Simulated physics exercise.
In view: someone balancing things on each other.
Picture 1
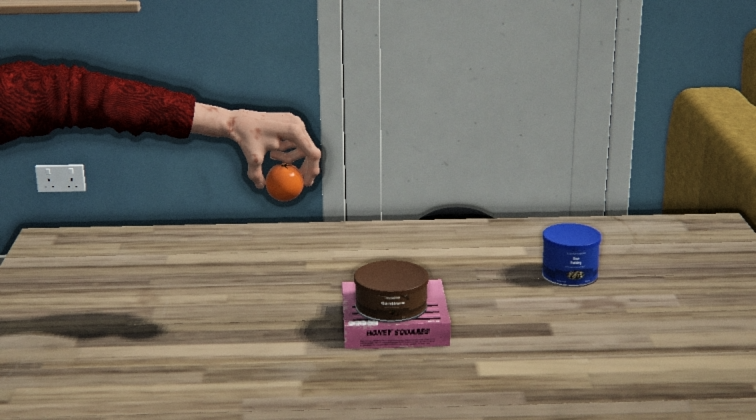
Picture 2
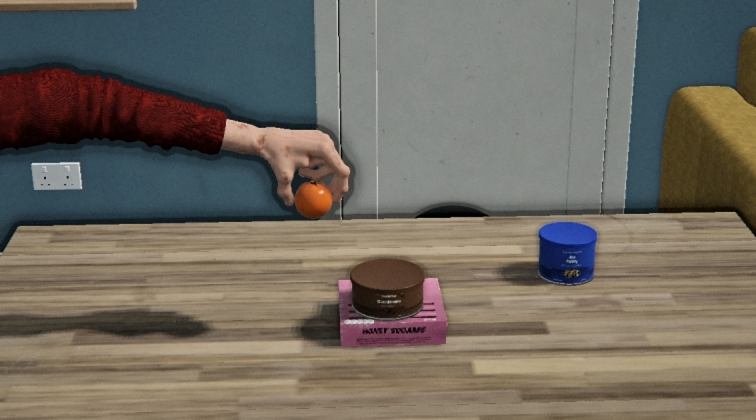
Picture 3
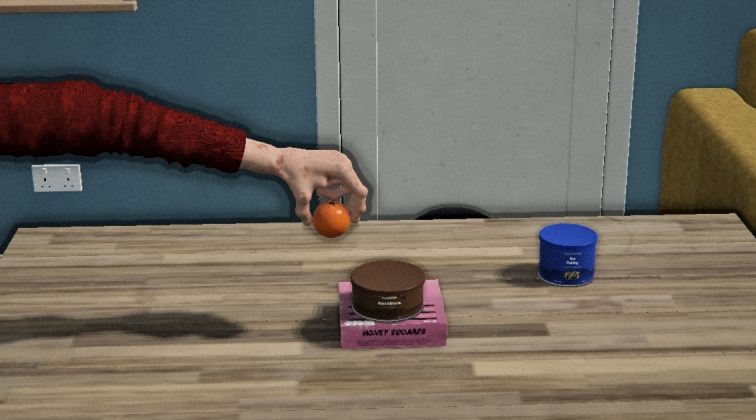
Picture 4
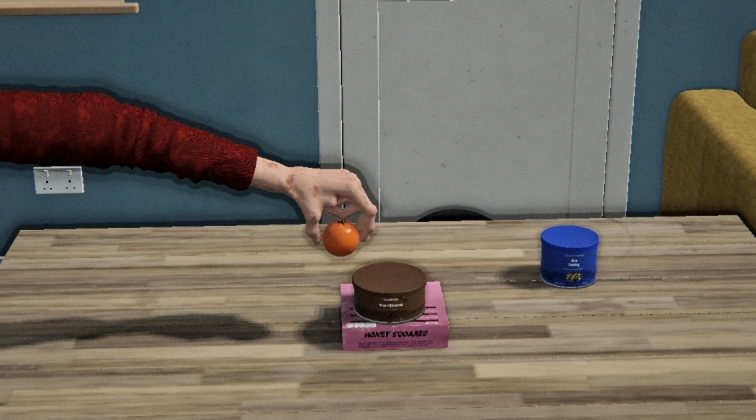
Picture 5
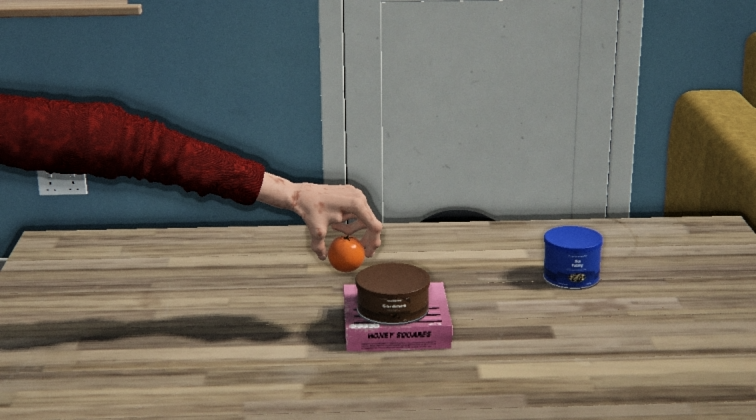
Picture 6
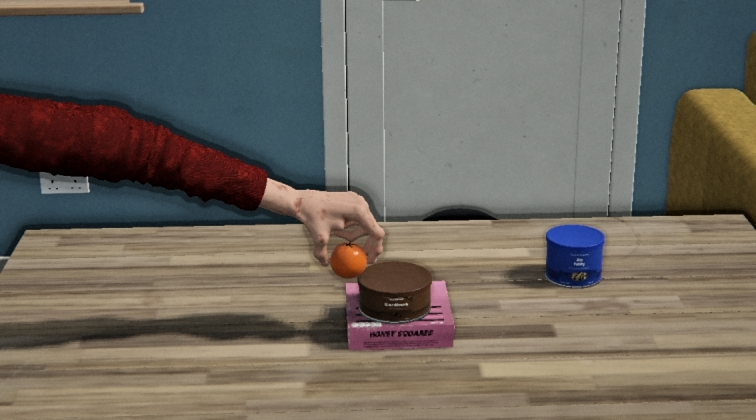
A hand in a red sleeve carried a round orange fruit rightward and down, slowing as it set it by the left edge of a brown tub on a pink packet, still holding on.
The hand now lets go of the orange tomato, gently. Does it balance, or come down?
It loses its balance.
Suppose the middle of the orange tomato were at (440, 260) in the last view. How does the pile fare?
Then it comes apart.
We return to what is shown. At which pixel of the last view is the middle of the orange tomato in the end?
Around (298, 318).
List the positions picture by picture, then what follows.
The first frame shows on its way; orange tomato (285, 182); blue tub (571, 255).
The second frame shows on its way; orange tomato (314, 200); pink packet (391, 311).
The third frame shows on its way; orange tomato (331, 219); brown tub (388, 291).
The fourth frame shows on its way; orange tomato (341, 238); blue tub (569, 257).
The fifth frame shows on its way; orange tomato (347, 254); pink packet (396, 316).
The sixth frame shows set down, still held; orange tomato (349, 261); brown tub (395, 292).
Then, 0.30 s later than the last frame, orange tomato now fallen.
Then, 0.40 s later than the last frame, things are still on the move.
Then, 0.50 s later than the last frame, nothing new.
When it is over, fallen, orange tomato; the other 3 as before. End places, in pixels of the last picture, orange tomato near (298, 319). The pile comes apart.
